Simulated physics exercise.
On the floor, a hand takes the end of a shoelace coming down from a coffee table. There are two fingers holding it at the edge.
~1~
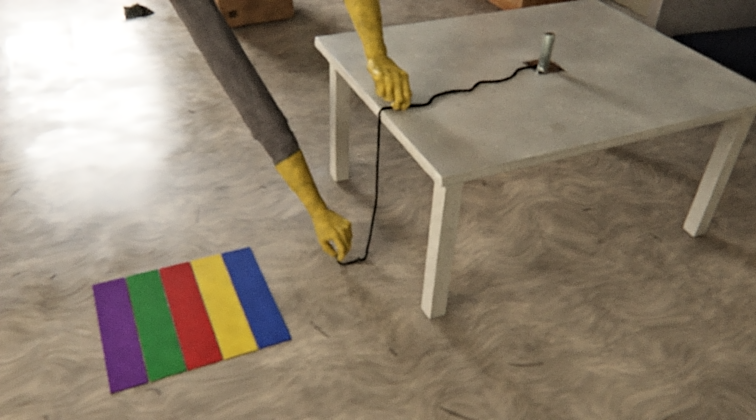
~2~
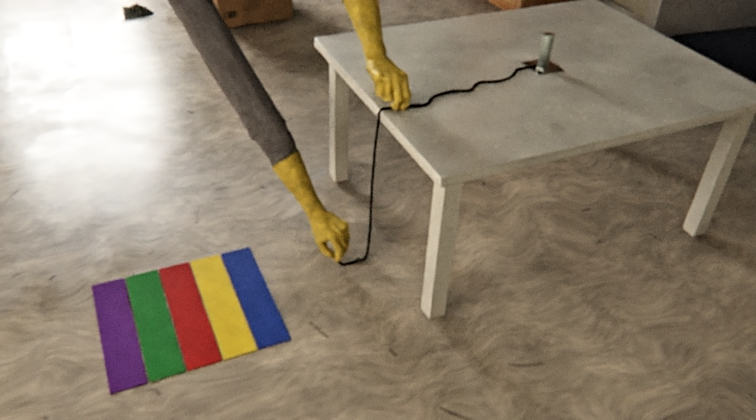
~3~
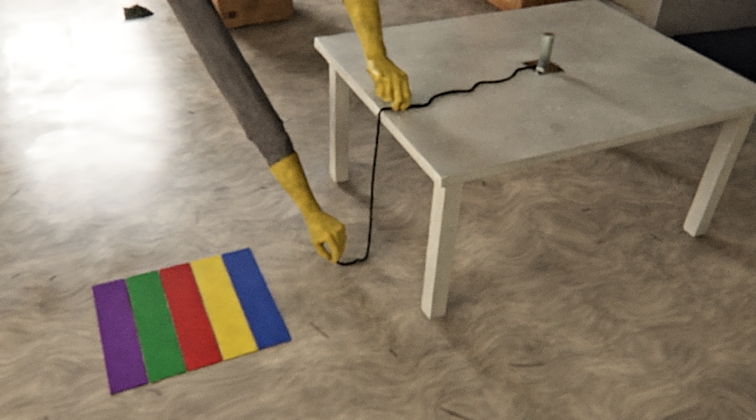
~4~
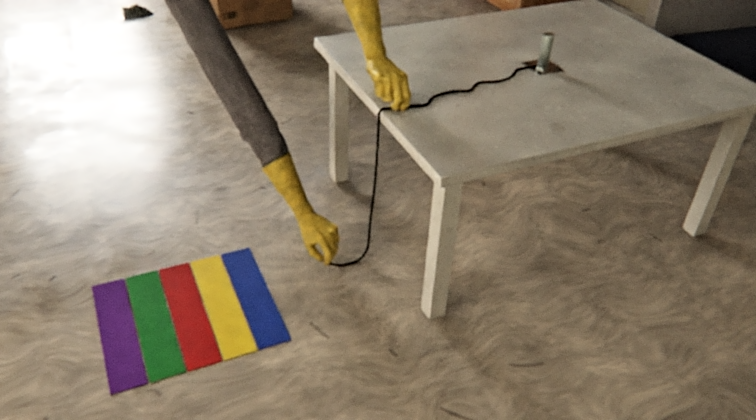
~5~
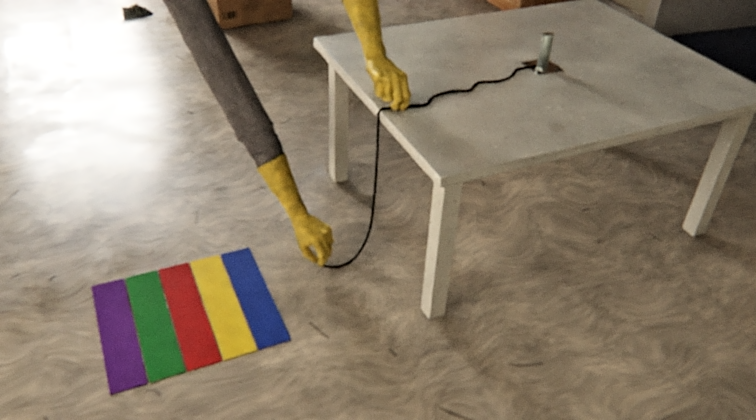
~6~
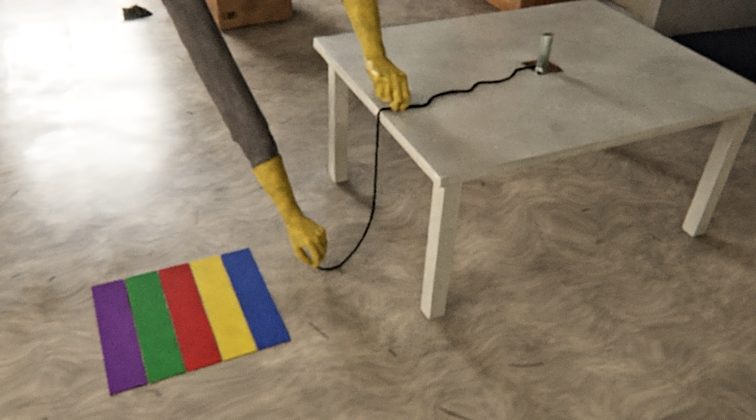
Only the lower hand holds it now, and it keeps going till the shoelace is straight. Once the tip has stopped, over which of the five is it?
Over the yellow strip.
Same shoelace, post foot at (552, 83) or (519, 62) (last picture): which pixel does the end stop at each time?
Around (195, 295) for the first try and around (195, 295) for the second.
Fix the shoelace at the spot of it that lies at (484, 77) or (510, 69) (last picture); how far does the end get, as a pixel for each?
Try one gives about (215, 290); try two, about (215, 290).
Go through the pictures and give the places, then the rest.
End (337, 256); blue (268, 325); yellow (234, 335); red (199, 345); green (163, 355); purple (125, 366), in the first frame.
End (335, 257); shoelace through (515, 73) (472, 89) (420, 105) (376, 139) (371, 194) (368, 246), in the second frame.
End (331, 259), in the third frame.
End (324, 260); shoelace through (515, 73) (472, 89) (420, 106) (378, 139) (374, 194) (368, 246), in the fourth frame.
End (318, 262), in the fifth frame.
End (312, 264); shoelace through (514, 73) (471, 89) (420, 106) (378, 139) (375, 193) (357, 247), in the sixth frame.
A little later, end near (271, 274); short of the strips.
Next, end near (235, 284); over blue.
When it is tight, end near (213, 290); over yellow. The yellow one.
